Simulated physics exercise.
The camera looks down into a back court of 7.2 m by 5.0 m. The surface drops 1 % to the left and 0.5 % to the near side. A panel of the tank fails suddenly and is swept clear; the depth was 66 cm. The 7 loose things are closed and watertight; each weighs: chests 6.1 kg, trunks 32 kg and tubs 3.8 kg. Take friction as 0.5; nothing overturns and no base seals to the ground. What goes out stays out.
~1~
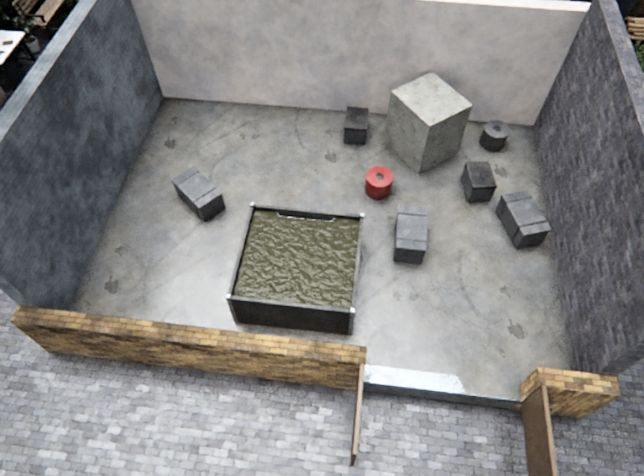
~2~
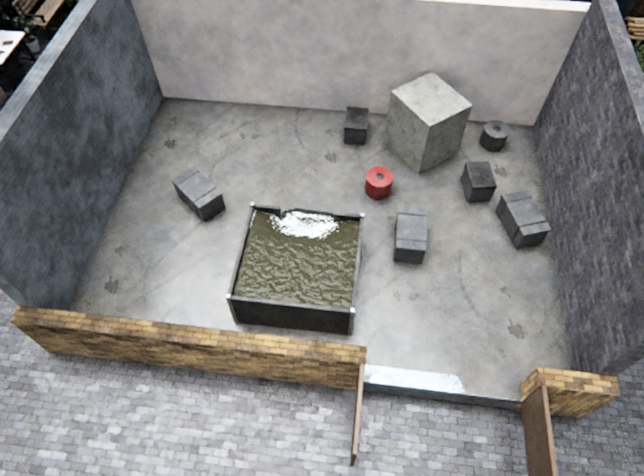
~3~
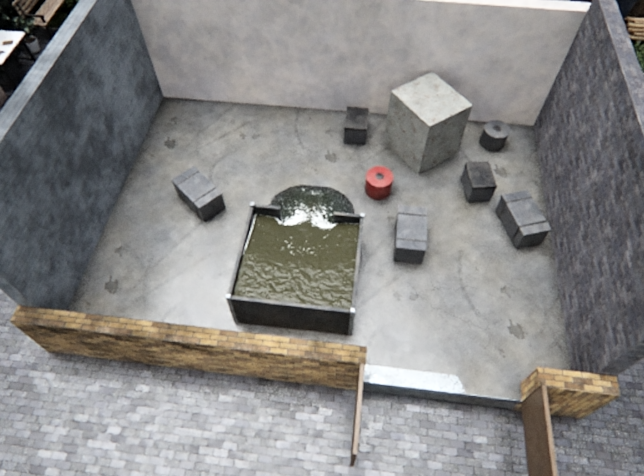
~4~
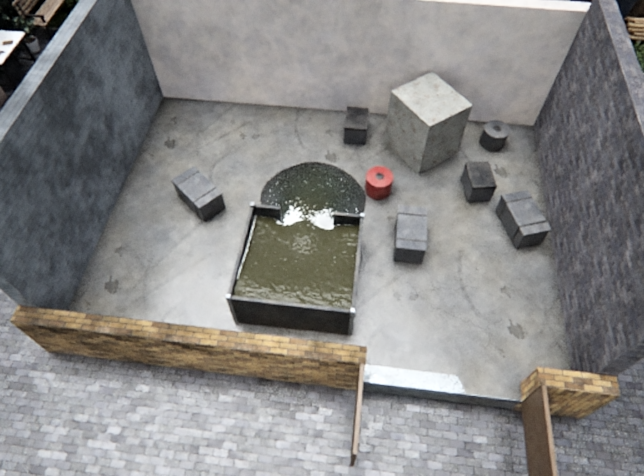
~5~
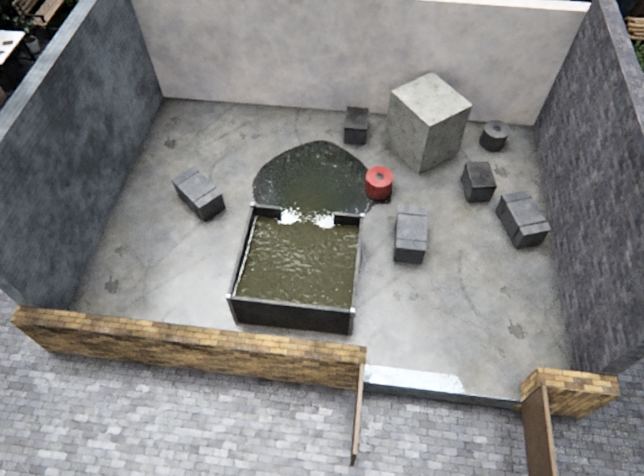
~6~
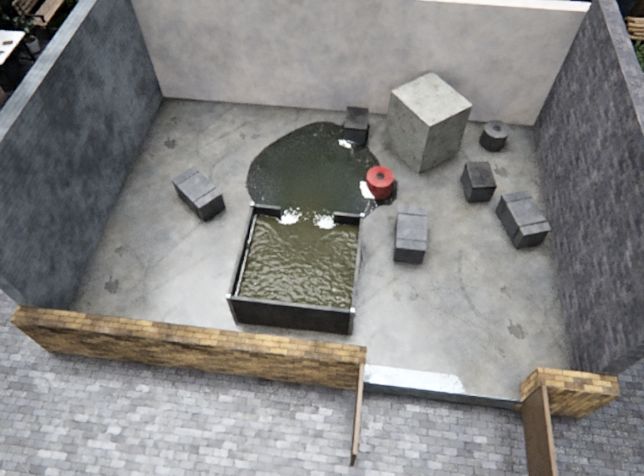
Murky water burst out through the far side of a square tank in a walled court and spread in a widening dark pool, reaching a red tub and a dark block, which stayed put.
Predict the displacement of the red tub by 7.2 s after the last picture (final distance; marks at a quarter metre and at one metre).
Red tub ends far away.
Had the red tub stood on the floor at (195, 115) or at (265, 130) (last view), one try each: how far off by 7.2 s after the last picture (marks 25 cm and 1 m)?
In that order: It gets carried off; it ends far away.
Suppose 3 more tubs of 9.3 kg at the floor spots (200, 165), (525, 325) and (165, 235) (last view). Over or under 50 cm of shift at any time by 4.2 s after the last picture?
In that order: Less, short of it, under.
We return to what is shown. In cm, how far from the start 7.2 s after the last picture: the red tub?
About 250 cm.
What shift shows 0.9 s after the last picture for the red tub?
Roughly 80 cm by then.
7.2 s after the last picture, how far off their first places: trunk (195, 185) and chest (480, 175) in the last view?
In that order: 0 cm, 20 cm.
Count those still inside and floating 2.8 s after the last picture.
1 of them.
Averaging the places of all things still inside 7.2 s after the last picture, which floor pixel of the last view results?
Near (395, 211).
Then, 0.9 s after the last picture the red tub is near (426, 172), 0.8 m from its start, aground; 0 of 7 are out; 1 afloat.
Then, 2.8 s after the last picture the red tub is near (474, 205), 1.6 m from its start, aground; 0 of 7 are out; 1 afloat.
Then, 4.8 s after the last picture the red tub is near (496, 250), 2.2 m from its start, aground; 0 of 7 are out; 2 afloat.
Then, 7.2 s after the last picture the red tub is near (505, 295), 2.7 m from its start, aground; 0 of 7 are out; 2 afloat.
